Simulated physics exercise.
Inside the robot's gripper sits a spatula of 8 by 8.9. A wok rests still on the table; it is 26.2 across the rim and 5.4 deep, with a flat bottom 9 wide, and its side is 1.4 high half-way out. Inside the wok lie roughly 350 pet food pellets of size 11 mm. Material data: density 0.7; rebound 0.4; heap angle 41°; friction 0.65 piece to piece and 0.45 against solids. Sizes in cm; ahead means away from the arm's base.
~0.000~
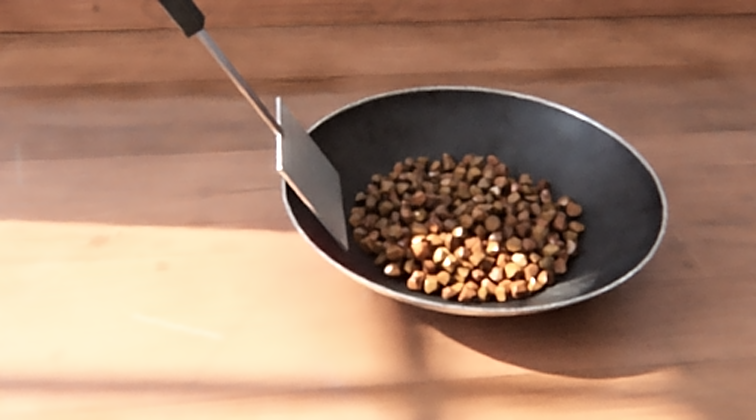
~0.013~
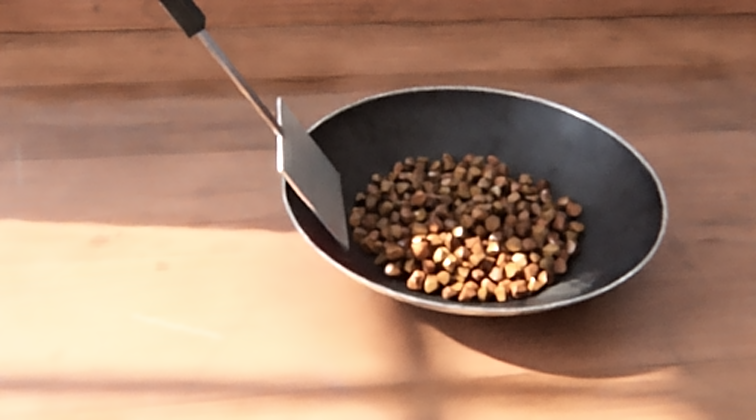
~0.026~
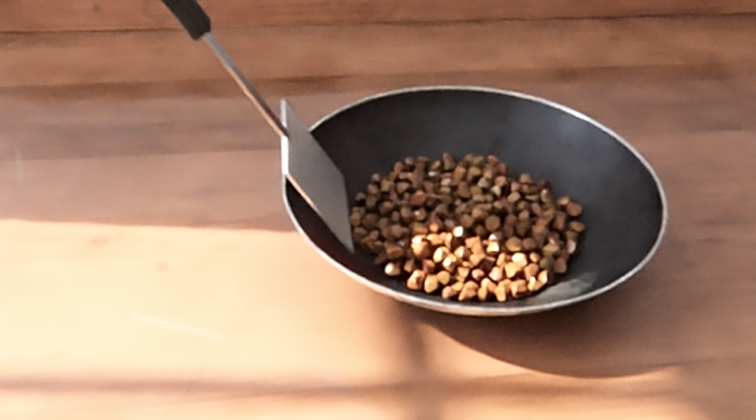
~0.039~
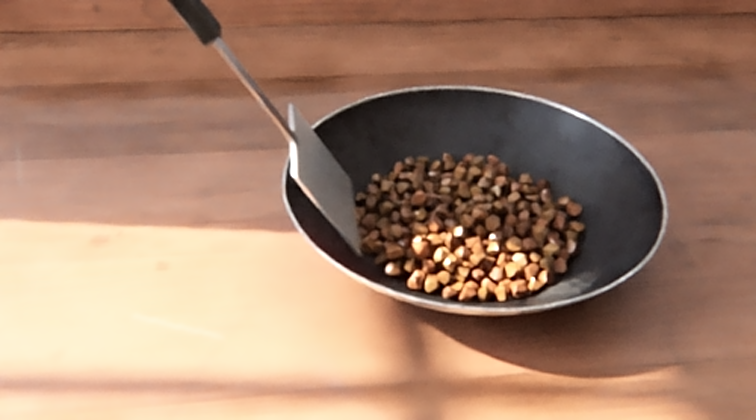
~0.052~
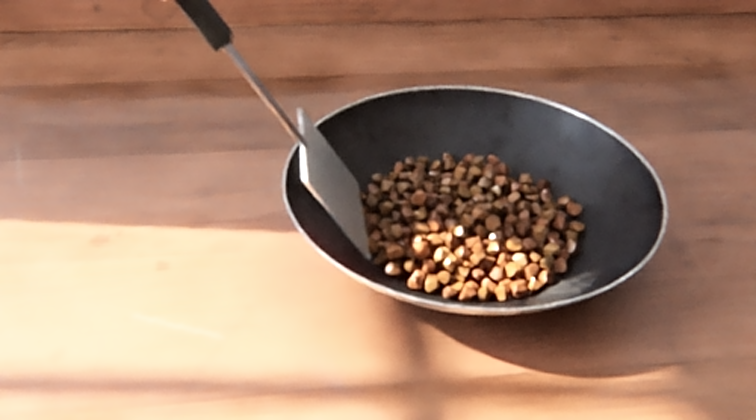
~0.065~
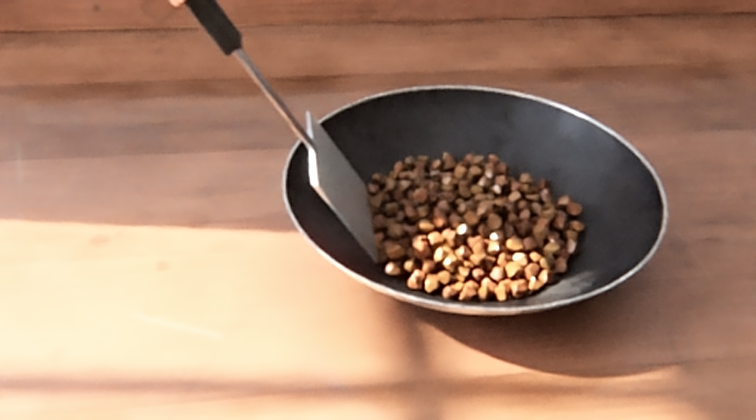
A spatula slides slightly right inside a dark wok, nudging the edge of brown pellets.
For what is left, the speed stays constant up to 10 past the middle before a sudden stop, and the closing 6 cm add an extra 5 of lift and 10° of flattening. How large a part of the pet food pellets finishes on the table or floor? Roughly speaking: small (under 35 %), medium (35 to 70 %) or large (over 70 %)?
Roughly, small, under 35 %.
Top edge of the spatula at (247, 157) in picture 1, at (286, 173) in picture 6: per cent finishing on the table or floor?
Roughly 30 %.
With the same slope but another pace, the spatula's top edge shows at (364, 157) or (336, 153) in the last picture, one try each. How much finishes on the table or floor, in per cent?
That comes to about 50 and about 40 percent, in that order.
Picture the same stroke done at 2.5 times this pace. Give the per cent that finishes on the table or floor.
Estimate: Approx. 50 %.
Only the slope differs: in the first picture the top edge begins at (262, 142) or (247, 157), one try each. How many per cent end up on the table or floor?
Roughly 25% and 25%.
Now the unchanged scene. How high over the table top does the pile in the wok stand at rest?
Some 5.5 cm above the table.
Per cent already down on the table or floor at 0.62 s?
Share at that moment: Roughly 25 %.
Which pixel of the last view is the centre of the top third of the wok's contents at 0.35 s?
Near (614, 171).
After 0.21 s, sloping 59°, highest piece 15 above the table; 350 in the wok, 2 on the blade or in flight.
After 0.35 s, sloping 56°, highest piece 31 above the table; 334 in the wok, 1 on the table or floor, 17 on the blade or in flight.
After 0.62 s, sloping 49°, highest piece 7 above the table; 262 in the wok, 88 on the table or floor, 2 on the blade or in flight.
After 1.67 s, sloping 49°, highest piece 6 above the table; 262 in the wok, 90 on the table or floor.
In the end, 262 in the wok, 90 on the table or floor. That is 26 % on the table or floor.
